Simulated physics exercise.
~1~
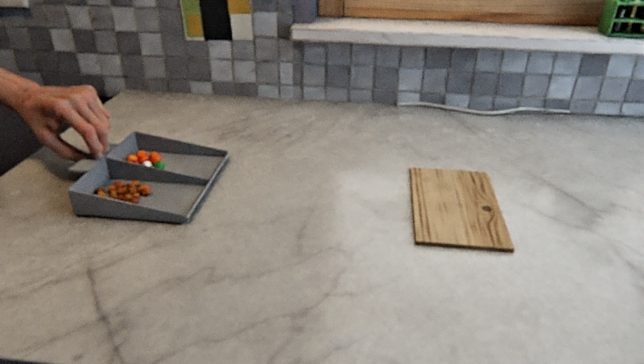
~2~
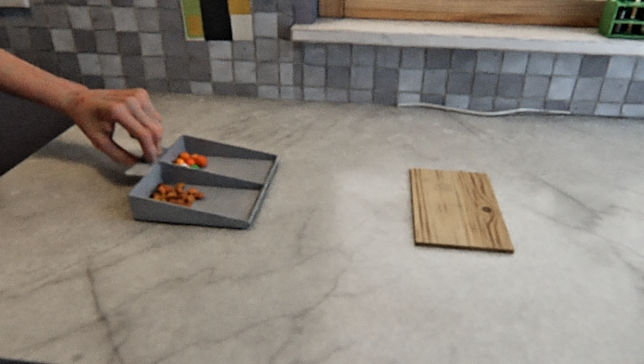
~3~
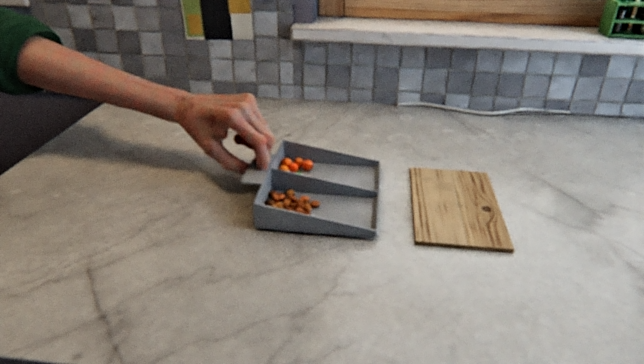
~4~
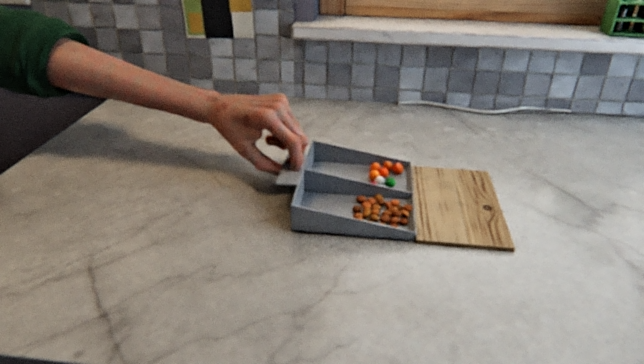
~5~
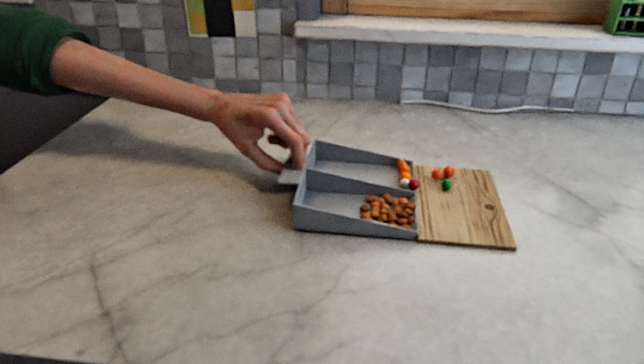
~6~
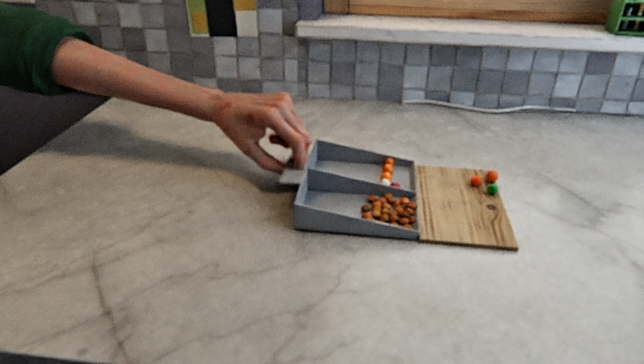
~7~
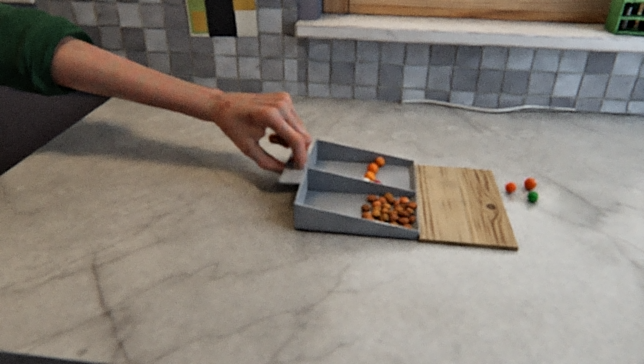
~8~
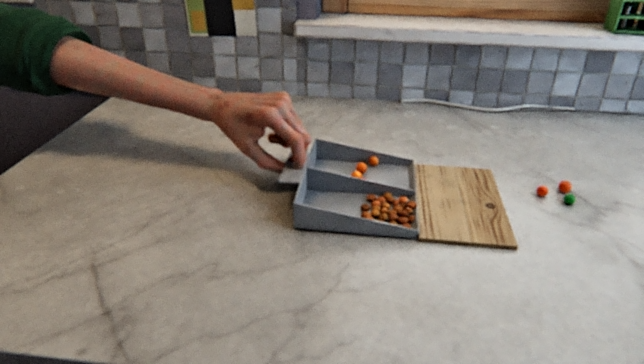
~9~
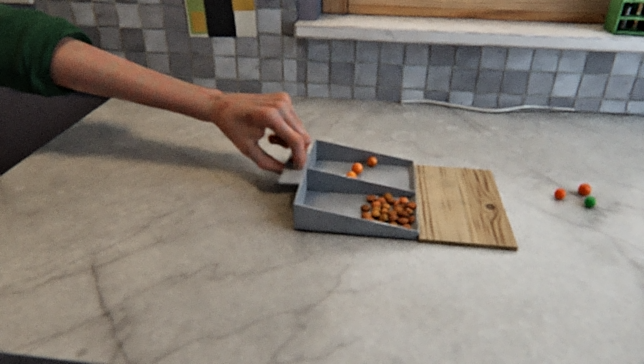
Divided grey tray pushed right by a hand, stopping at a wooden board, nuts staying inside while three colourful balls roll beyond.
